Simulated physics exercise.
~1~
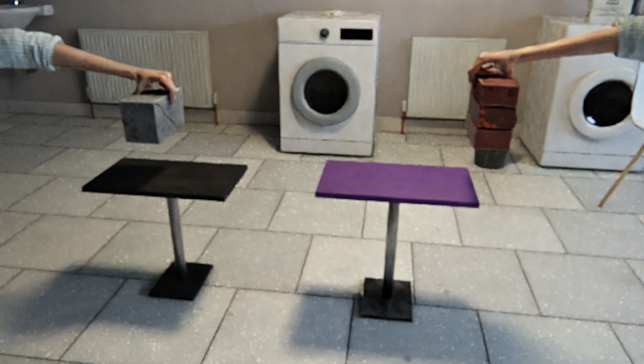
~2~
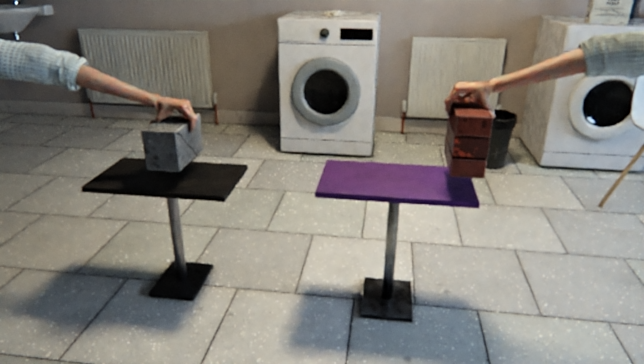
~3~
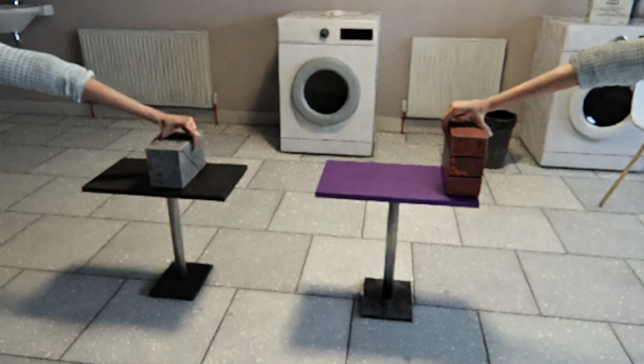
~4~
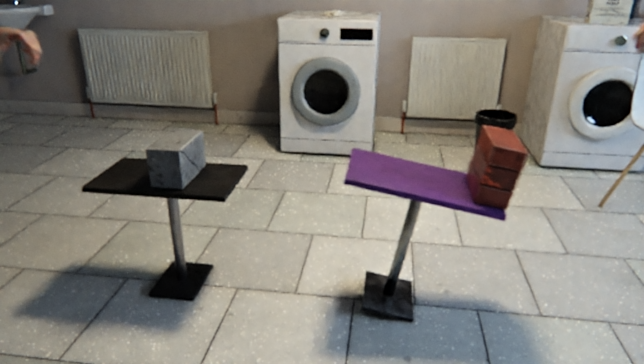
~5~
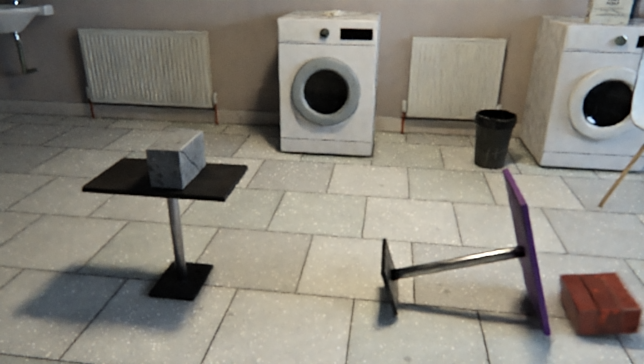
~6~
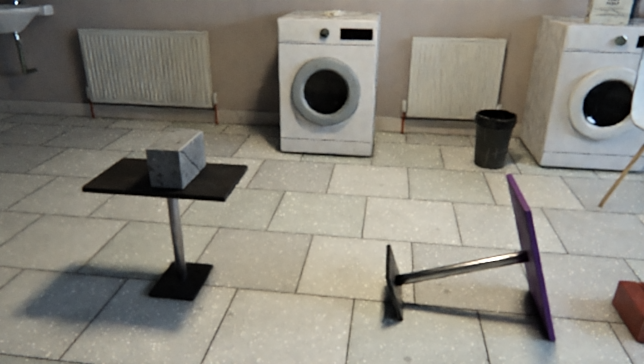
In this clip, two hands lower a grey block onto a black pedestal table and a stack of reddish bricks onto the right edge of a purple one. Once released, the purple table tips over rightward, spilling the bricks onto the floor, while the black table stays upright.
